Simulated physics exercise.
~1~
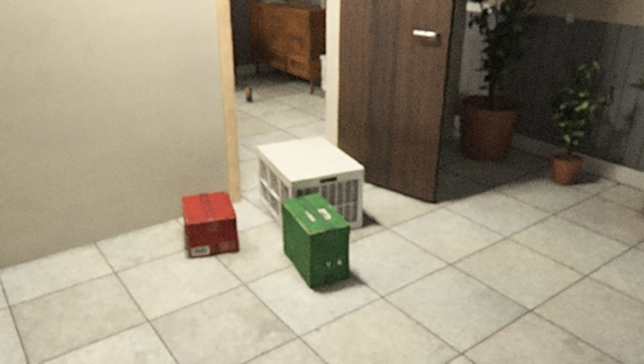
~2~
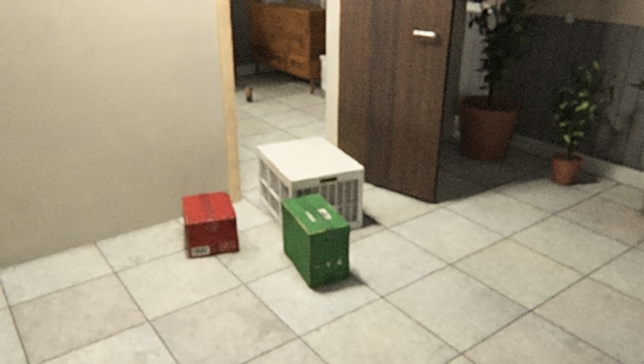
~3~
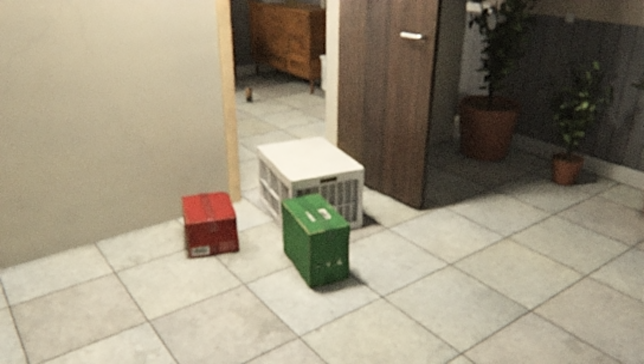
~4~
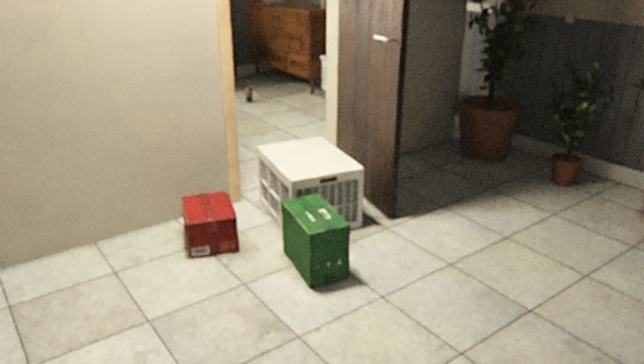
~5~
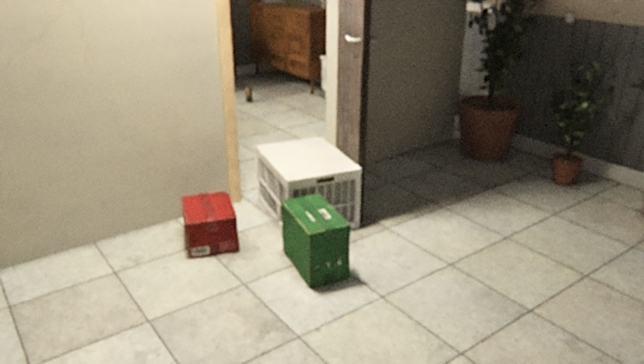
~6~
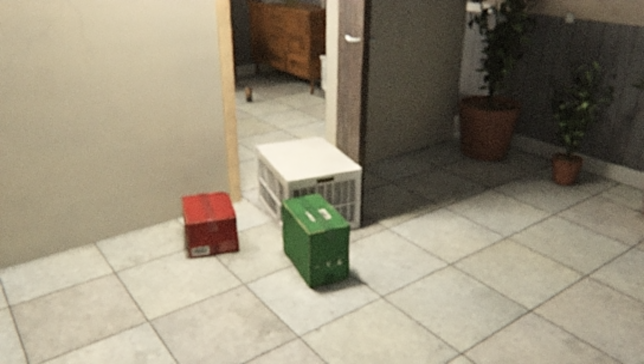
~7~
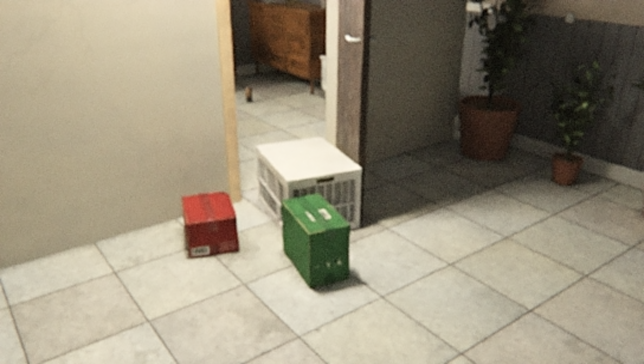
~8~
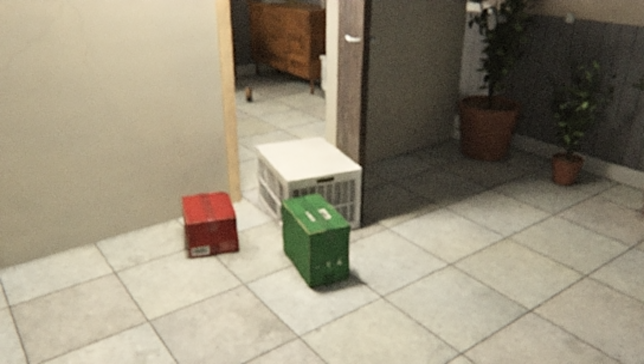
A dark wooden door swung partway toward closing, then stopped beside a white crate in the doorway and stayed ajar, while the crate, a red box and a green box all sat still on the tiled floor.
